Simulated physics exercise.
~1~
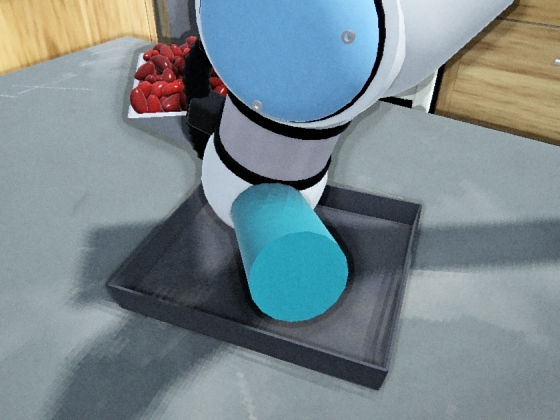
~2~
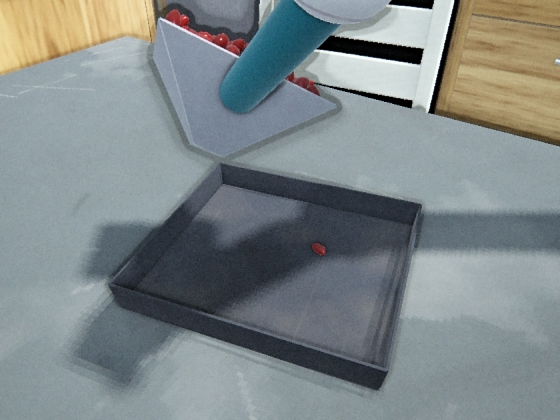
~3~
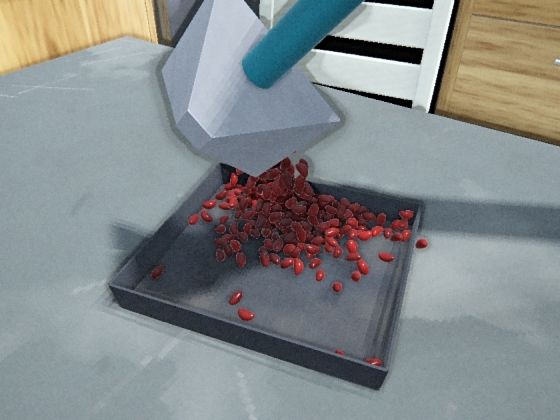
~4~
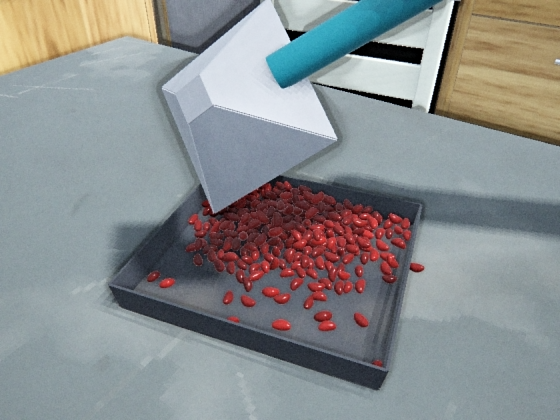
A robot arm holding a grey scoop of red kidney beans by its teal handle tilted it over a dark tray, first dropping a single bean, then pouring out the rest until they lay heaped and scattered across the tray, with one stray outside.
